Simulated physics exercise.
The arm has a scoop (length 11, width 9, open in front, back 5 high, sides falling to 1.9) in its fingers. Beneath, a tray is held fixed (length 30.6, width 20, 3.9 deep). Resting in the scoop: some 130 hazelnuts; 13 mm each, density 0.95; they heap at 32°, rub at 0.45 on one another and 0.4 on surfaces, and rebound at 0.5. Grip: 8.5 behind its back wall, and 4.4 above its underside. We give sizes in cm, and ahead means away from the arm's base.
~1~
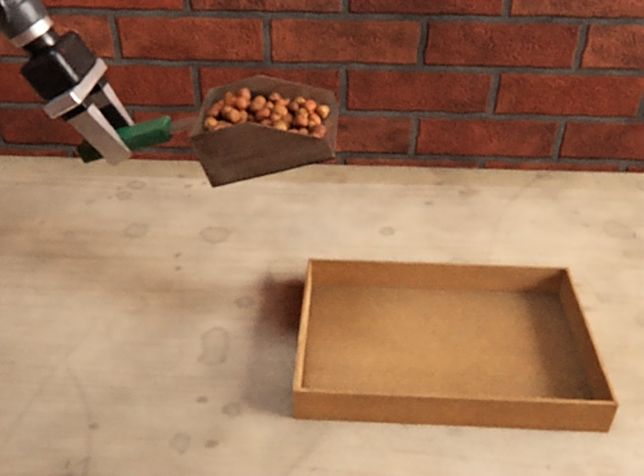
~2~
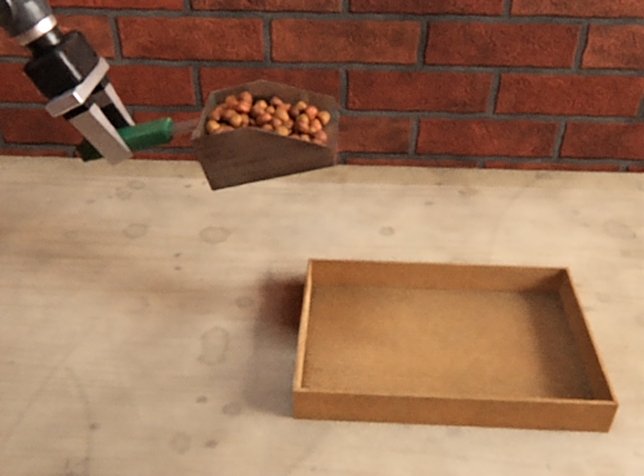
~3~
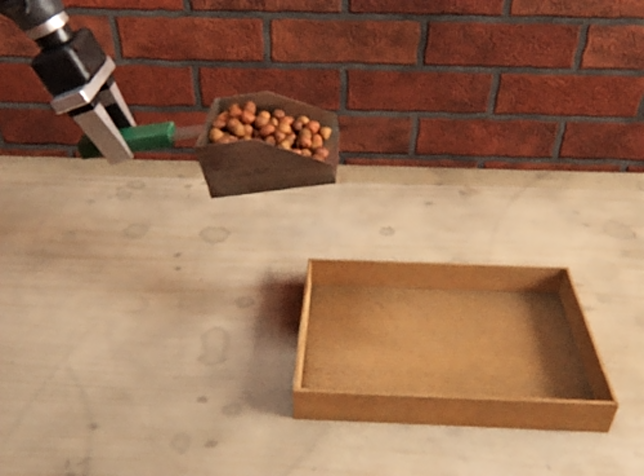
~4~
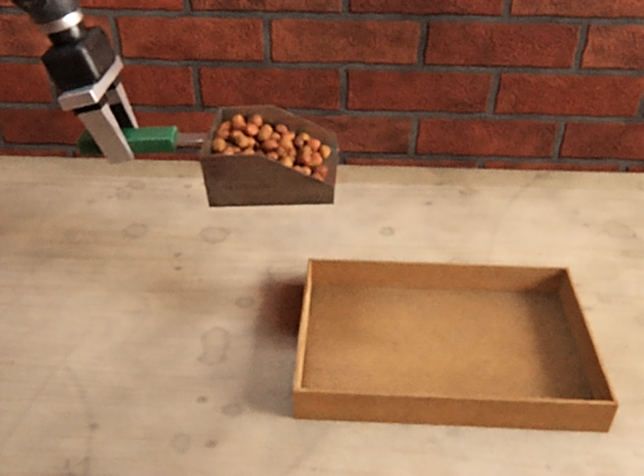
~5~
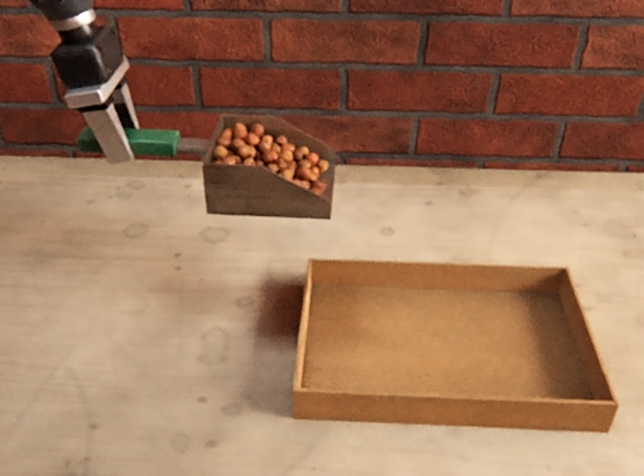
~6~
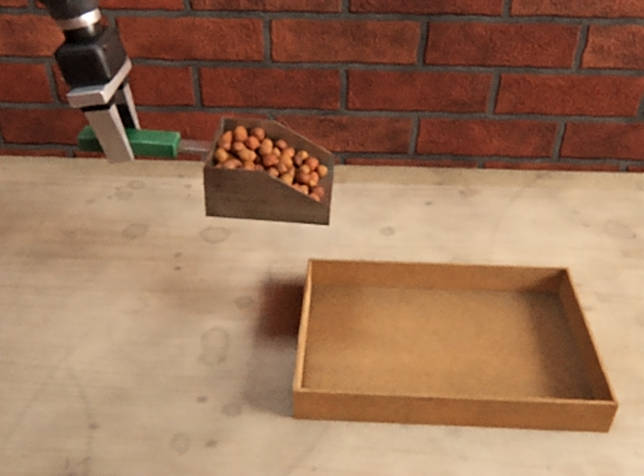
Robotic arm holding a scoop of hazelnuts beside an empty wooden tray, lowering it slightly while tilting it gradually forward.
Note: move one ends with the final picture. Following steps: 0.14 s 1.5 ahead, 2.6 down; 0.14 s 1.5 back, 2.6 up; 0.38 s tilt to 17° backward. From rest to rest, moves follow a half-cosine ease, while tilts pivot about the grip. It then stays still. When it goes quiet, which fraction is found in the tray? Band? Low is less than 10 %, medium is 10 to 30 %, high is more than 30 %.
Low.
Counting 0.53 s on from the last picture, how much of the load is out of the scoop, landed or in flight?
Share out: Near 5 %.
Then, 0.26 s on, tilted 3° forward, highest piece 25 above the table; 124 on the scoop, 3 in flight or on a rim.
Then, 0.53 s on, tilted 12° backward, highest piece 27 above the table; 122 on the scoop, 4 in the tray, 1 in flight or on a rim.
Then, 0.86 s on, tilted 17° backward, highest piece 29 above the table; 120 on the scoop, 7 in the tray.
Then, 1.91 s on, tilted 17° backward, highest piece 29 above the table; 120 on the scoop, 7 in the tray.
In the end, 120 on the scoop, 7 in the tray. That is 6 % in the tray.
